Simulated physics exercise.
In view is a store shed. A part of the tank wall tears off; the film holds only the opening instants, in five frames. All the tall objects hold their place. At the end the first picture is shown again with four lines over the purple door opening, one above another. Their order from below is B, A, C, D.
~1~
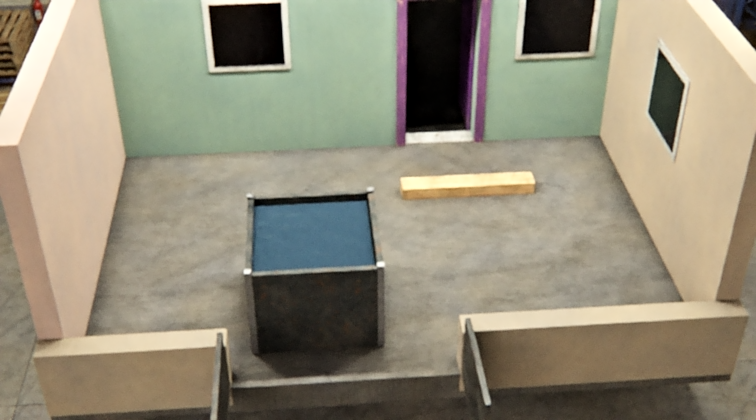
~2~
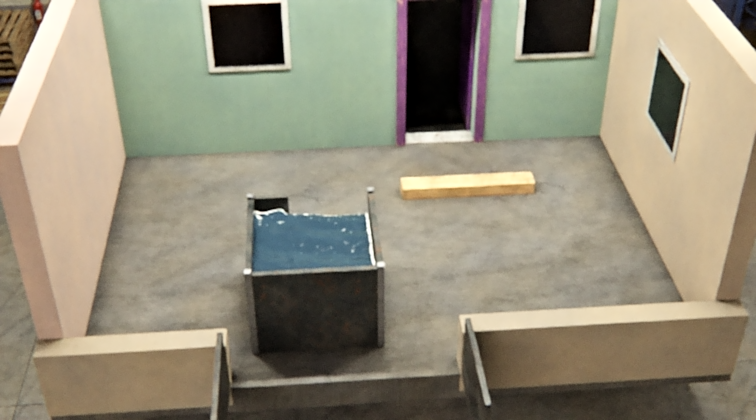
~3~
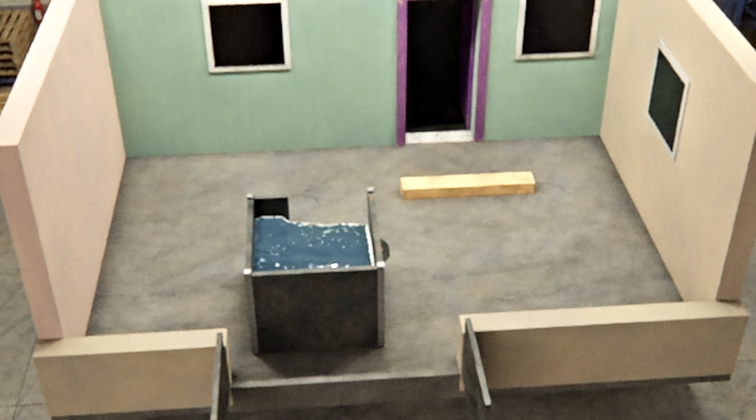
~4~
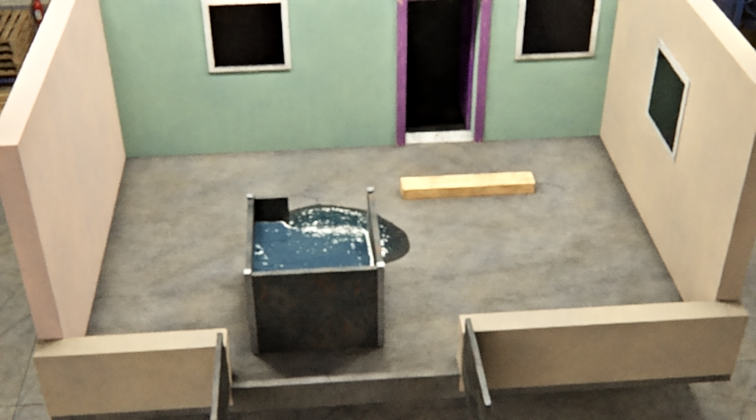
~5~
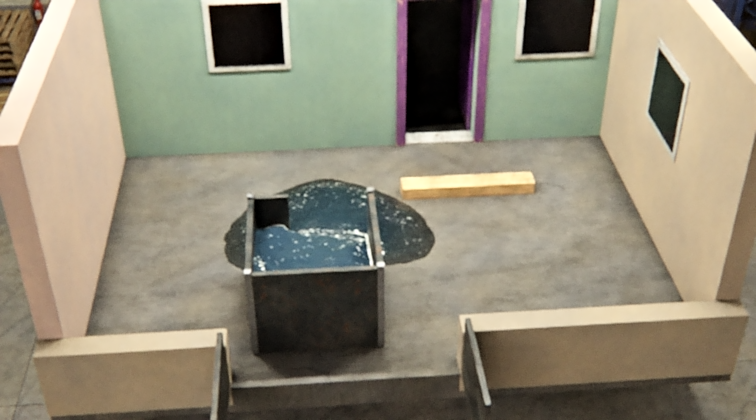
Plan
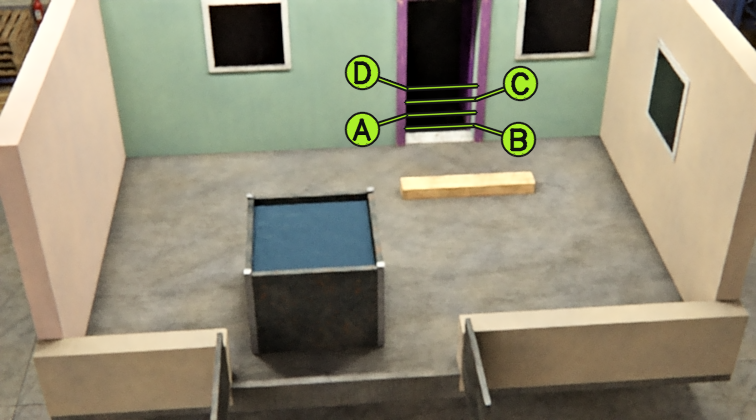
A dark, square tank of blue water stands left of centre on the grey floor of a store shed, seen from above by a still camera. Behind it are a pale green wall with a purple doorway and a yellow beam, between pinkish side walls, with an open gate in front. The water drops, churning white, and spreads across the floor behind and beside the tank.
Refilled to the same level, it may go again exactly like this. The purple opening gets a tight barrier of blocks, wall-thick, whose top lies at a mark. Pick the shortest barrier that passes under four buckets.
Height B.
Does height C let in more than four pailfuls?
No.
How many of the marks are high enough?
All of them.
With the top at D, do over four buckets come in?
No.
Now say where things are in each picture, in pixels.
Water in the tank at rest, its middle at (313, 237); foot of the purple doorway at (439, 143); open gate at (344, 318).
Water covers 1 % of the ground, its front hidden from here.
Water covers 3 % of the ground, its front hidden from here.
Water covers 7 % of the ground, its front hidden from here.
Water covers 12 % of the ground and shows as far out as (311, 184).
On the marked copy, A at (440, 113); B at (440, 126); C at (441, 100); D at (441, 87); from the bottom up B, A, C, D.
If A is chosen, nothing gets over.
If B is chosen, a splash gets over, under a bucket.
If C is chosen, nothing gets over.
If D is chosen, nothing gets over.
